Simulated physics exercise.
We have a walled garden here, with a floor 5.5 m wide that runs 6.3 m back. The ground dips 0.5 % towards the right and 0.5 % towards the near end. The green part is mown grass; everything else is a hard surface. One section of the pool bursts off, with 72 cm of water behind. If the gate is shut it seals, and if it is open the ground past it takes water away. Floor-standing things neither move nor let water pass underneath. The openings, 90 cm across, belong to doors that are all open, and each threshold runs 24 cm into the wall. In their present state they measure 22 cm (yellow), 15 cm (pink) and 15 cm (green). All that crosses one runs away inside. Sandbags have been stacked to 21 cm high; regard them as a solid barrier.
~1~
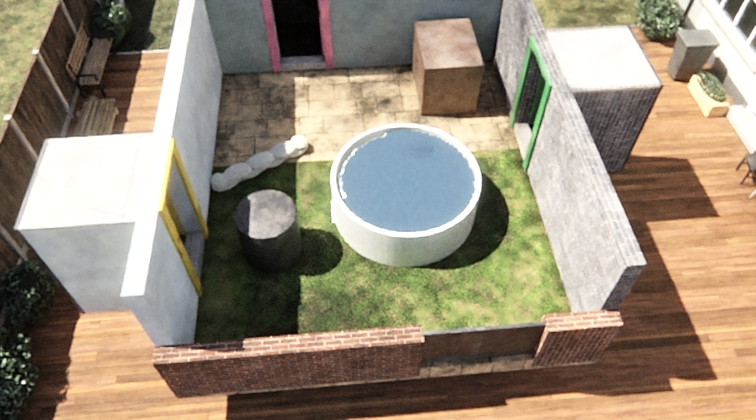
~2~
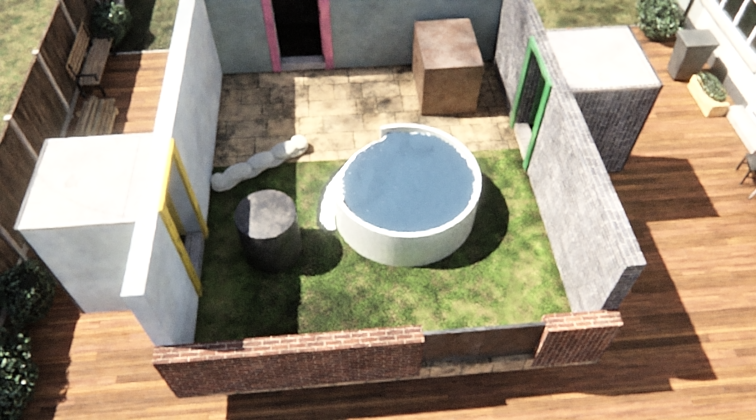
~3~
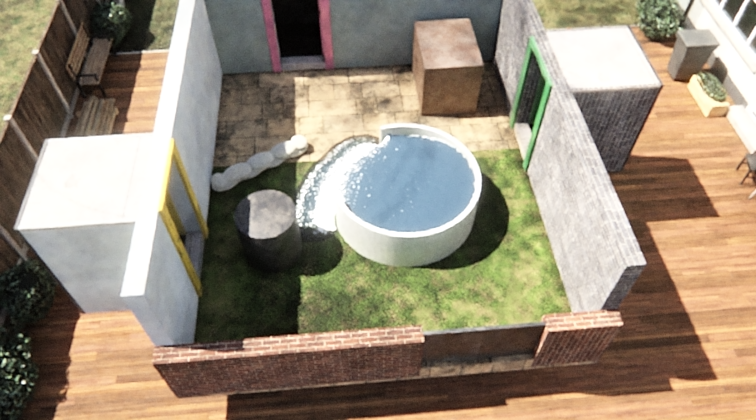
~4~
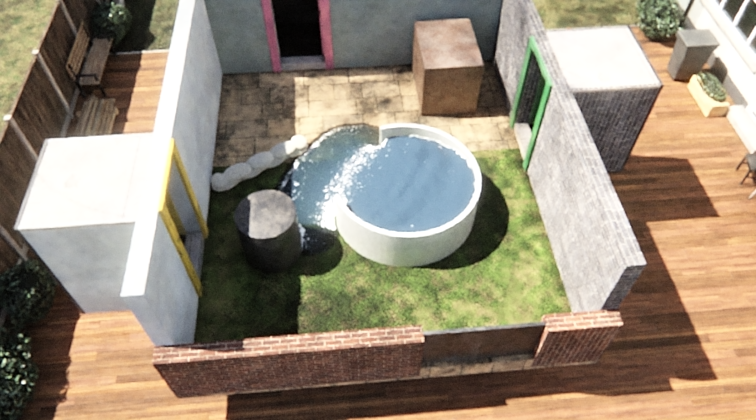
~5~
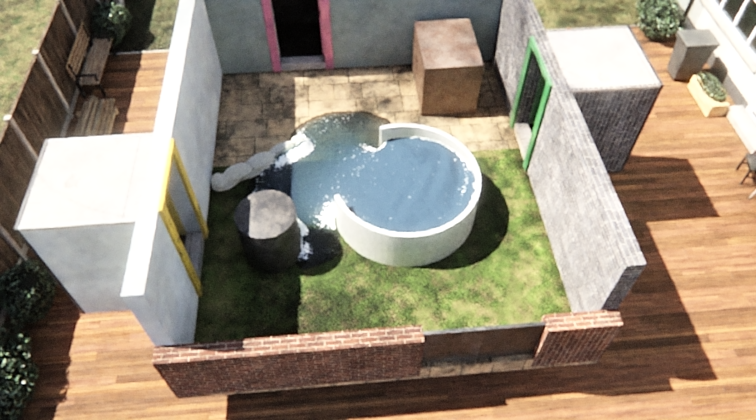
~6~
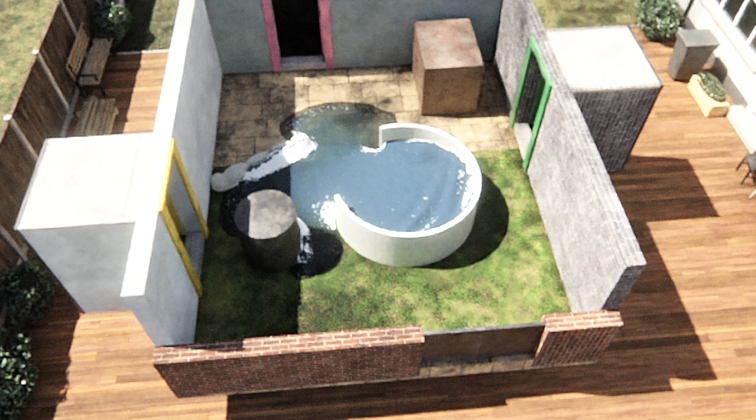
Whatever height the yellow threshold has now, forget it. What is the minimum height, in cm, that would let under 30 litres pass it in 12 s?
The minimum is near 13.5 cm.
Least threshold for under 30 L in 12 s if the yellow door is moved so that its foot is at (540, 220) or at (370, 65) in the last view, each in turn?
About 7.5 cm, then about 10.5 cm.
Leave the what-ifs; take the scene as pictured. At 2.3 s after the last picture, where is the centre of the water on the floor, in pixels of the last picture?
It lies near (311, 186) in the last picture.
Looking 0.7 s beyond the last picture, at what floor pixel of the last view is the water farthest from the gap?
Around (241, 78).
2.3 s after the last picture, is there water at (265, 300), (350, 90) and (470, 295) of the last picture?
Point by point, the first is awash, the second awash and the third spared.
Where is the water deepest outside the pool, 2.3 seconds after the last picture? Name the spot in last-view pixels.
Near pixel (192, 371).
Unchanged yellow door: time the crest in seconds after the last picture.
Around 2.0 s, give or take.
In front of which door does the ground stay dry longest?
Last comes the green one.
Then, 0.7 s after the last picture water covers 40 % of the floor, deepest (42 cm) near (209, 206); 7 cm at the yellow door, 0 litres in over its 22 cm threshold.
Then, 2.3 s after the last picture water covers 55 % of the floor, deepest (33 cm) near (192, 371); 21 cm at the yellow door, 0 litres in over its 22 cm threshold.
Then, 11.3 s after the last picture water covers 95 % of the floor, deepest (14 cm) near (501, 346); 7 cm at the yellow door, 2 litres in over its 22 cm threshold.
At the yellow door as built, the water peaked near 23 cm, 2.1 s after the last picture.
Run again over the same 12 s with other heights there, 44 litres in over 11.5 cm, 15 litres over 16 cm. The limit of 30 litres is kept from about 13.5 cm up.
